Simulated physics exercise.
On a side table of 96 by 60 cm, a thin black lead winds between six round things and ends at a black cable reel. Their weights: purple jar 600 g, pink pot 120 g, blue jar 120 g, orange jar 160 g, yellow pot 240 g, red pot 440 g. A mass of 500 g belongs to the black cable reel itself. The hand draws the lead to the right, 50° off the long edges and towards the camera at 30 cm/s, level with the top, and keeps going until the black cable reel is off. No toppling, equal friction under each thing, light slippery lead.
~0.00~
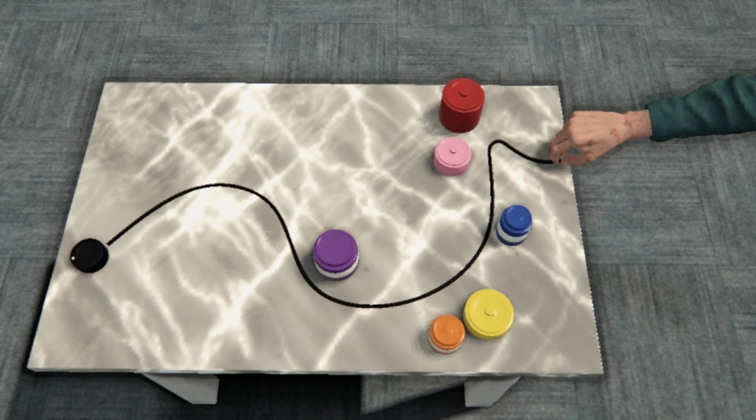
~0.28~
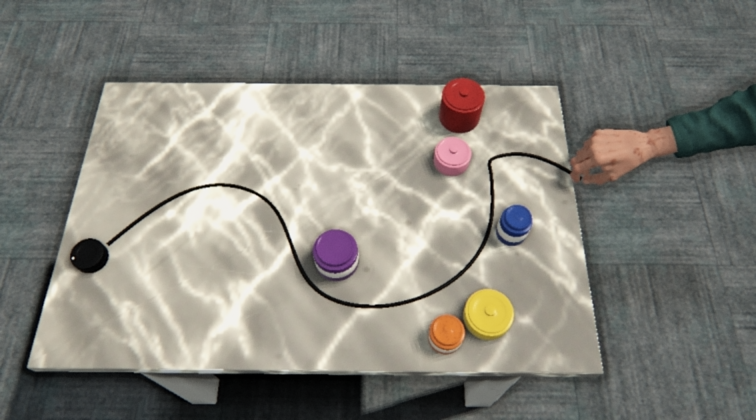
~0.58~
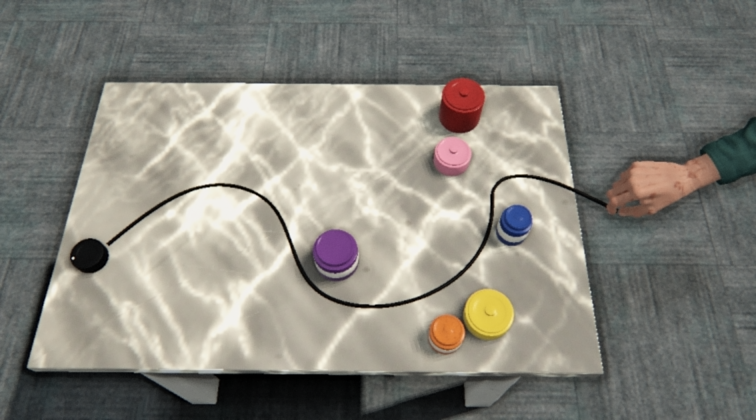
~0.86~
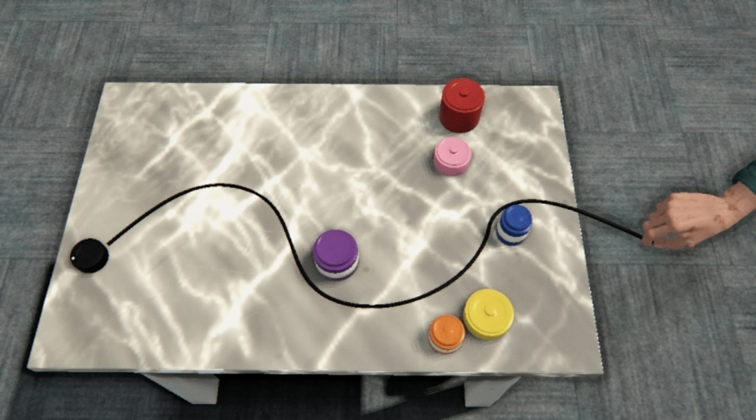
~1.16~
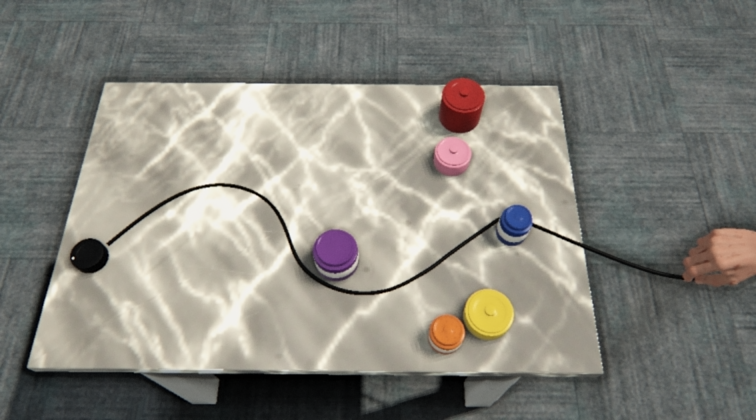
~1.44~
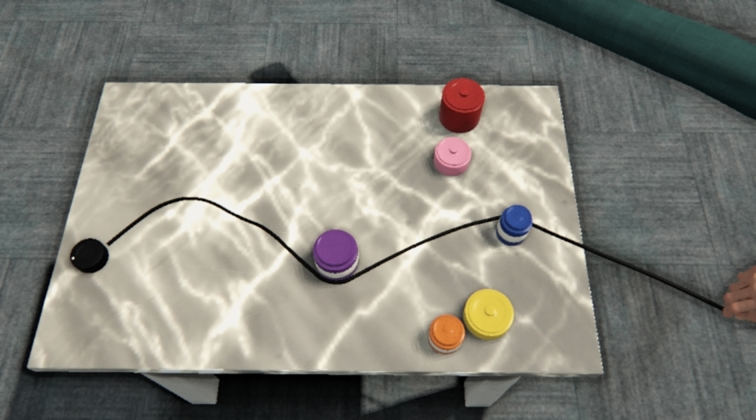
A hand pulled a long black cord to the right across a table dotted with colorful jars, and its loose curves straightened until it pressed against the blue jar and then the purple one.
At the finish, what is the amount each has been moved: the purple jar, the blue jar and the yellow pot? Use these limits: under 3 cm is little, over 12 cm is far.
Purple jar moved little, blue jar moved far, yellow pot moved a medium amount.
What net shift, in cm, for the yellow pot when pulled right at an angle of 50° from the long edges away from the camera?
Net shift: Around 0 cm.
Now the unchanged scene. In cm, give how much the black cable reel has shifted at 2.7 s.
About 14 cm.
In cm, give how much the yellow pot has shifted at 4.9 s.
Roughly 8 cm.
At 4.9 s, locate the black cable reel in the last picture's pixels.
Location, approx.: (512, 322).
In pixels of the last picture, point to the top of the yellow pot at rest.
I'd say roughly (497, 357) in the last view.
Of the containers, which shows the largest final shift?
That would be the blue jar.
At 2.7 s, the black cable reel has slid 14 cm. Moved, blue jar 23 cm, yellow pot 2 cm.
At 3.8 s, the black cable reel has slid 44 cm. Moved, blue jar 23 cm, yellow pot 5 cm.
At 4.9 s, the black cable reel has slid 75 cm. Moved, blue jar 25 cm, yellow pot 8 cm, orange jar 1 cm.
At 5.8 s, the black cable reel is off the top. Moved, blue jar off the edge, yellow pot 8 cm at (497, 357), orange jar 1 cm, purple jar 0 cm at (337, 245).
